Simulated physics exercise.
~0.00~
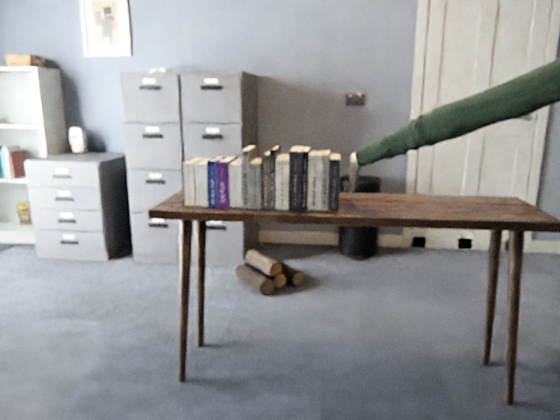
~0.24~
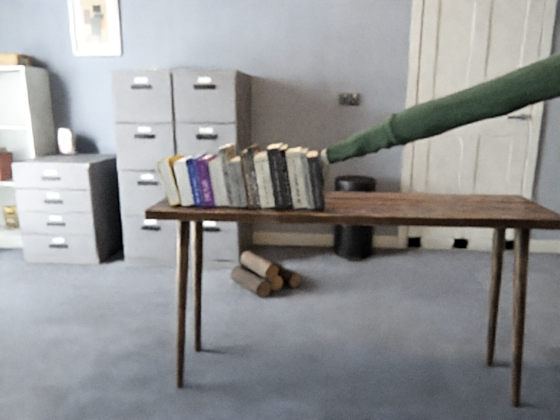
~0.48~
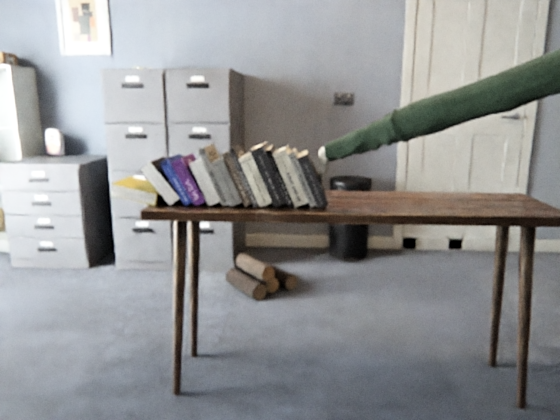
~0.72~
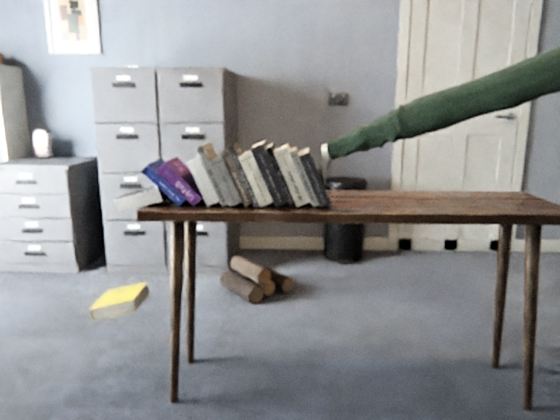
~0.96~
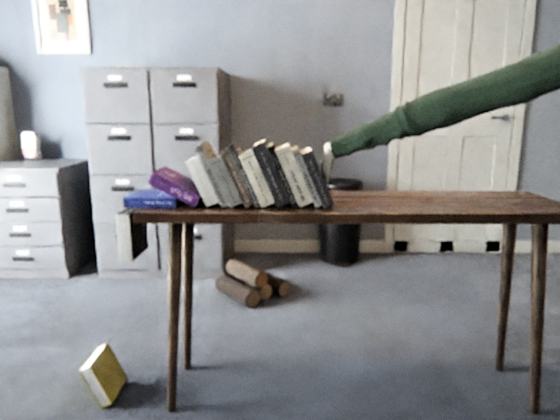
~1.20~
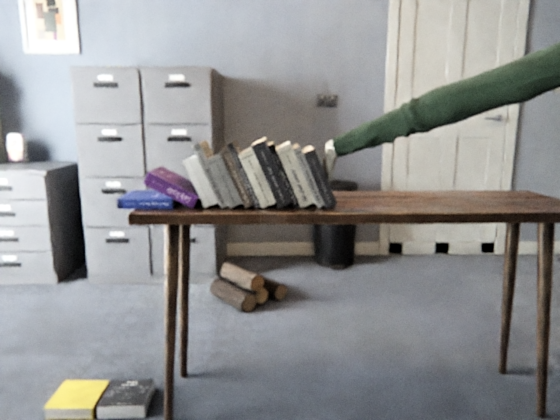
A green-sleeved arm pushes a row of books left, toppling two off the table's edge.
